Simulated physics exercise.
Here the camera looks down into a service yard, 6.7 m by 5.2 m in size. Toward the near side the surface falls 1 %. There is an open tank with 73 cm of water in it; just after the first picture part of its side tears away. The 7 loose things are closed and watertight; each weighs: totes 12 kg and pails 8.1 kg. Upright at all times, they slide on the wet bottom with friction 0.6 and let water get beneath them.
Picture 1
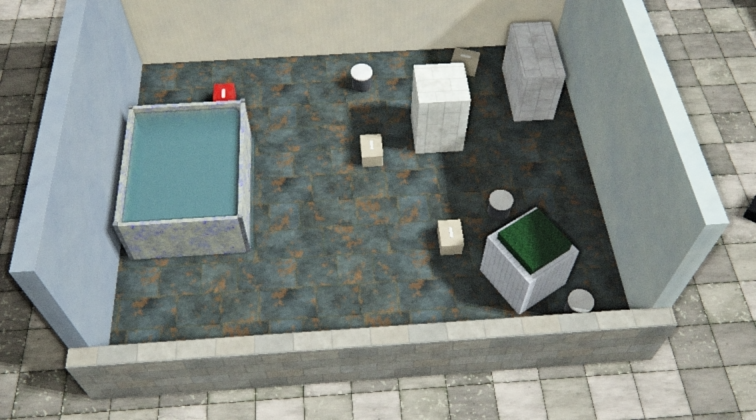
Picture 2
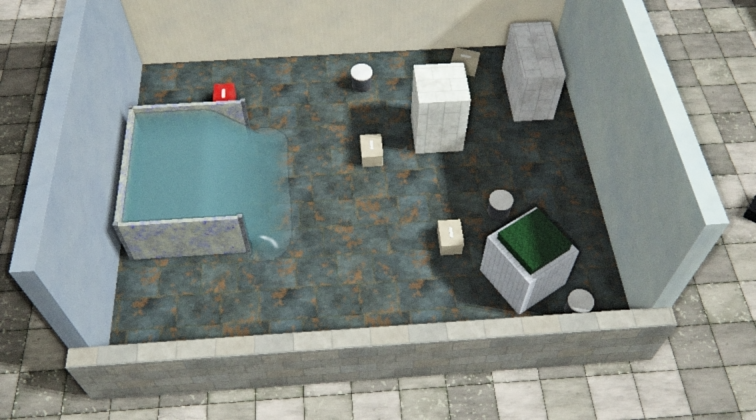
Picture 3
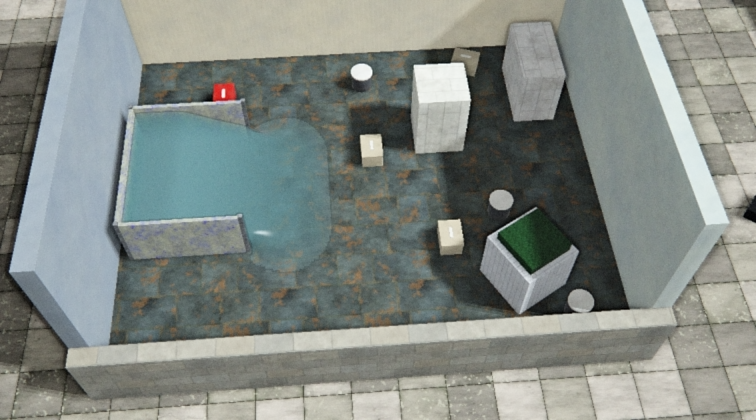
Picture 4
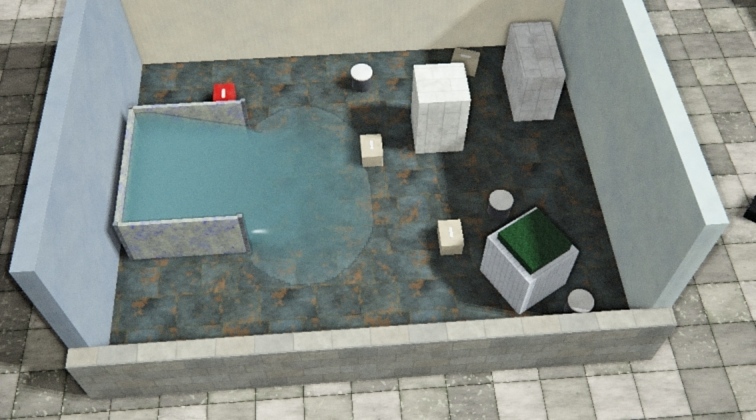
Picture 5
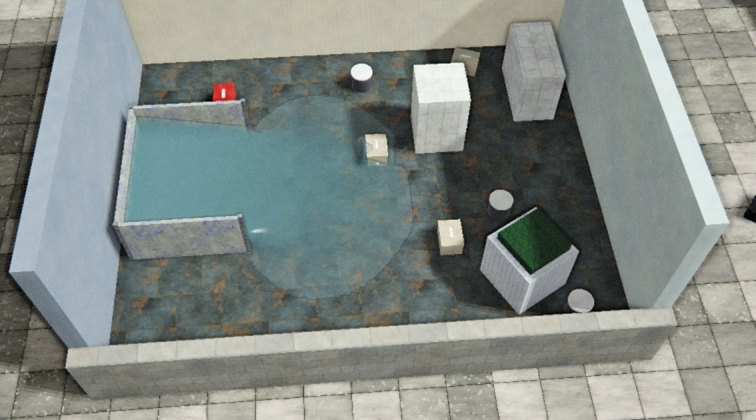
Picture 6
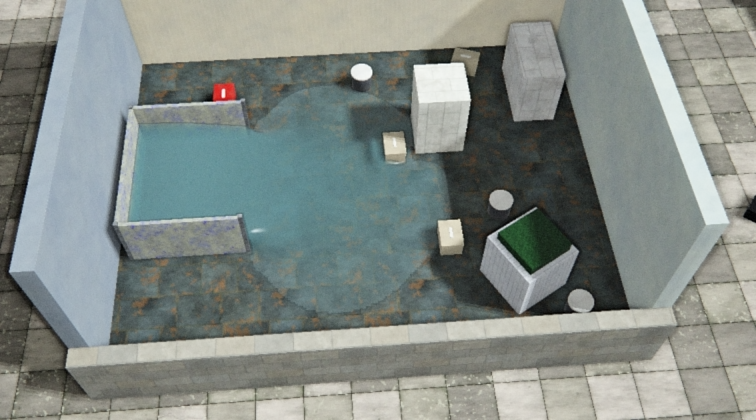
Water pouring from the open right side of a tank, spreading across a walled yard's floor and shifting one pale box rightward.
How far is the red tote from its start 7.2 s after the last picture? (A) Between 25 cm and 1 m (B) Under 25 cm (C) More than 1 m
Under 25 cm (B).
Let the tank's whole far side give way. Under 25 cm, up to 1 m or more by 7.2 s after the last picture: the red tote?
Had it gone that way, the red tote would be borne far.
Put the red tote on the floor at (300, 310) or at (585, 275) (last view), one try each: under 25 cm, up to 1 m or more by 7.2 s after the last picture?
Order of tries: It scoots a modest distance; it is flushed away.
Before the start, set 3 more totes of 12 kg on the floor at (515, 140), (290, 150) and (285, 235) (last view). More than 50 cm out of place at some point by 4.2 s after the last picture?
First outside the limit, then outside the limit, then outside the limit.
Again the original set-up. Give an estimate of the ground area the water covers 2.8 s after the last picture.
Wet: Near 26 m2.
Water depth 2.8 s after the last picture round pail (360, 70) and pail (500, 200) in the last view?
I'd put it at 11 cm and 15 cm respectively.
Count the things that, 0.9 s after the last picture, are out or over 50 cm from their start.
The count is 2.
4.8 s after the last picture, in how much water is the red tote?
About 2 cm.
Then, 0.9 s after the last picture the red tote is near (224, 94), 0.0 m from its start, aground; 1 afloat.
Then, 2.8 s after the last picture the red tote is near (224, 94), 0.0 m from its start, aground; 6 afloat.
Then, 4.8 s after the last picture the red tote is near (224, 94), 0.0 m from its start, aground; 4 afloat.
Then, 7.2 s after the last picture the red tote is near (224, 94), 0.0 m from its start, aground; 0 afloat.
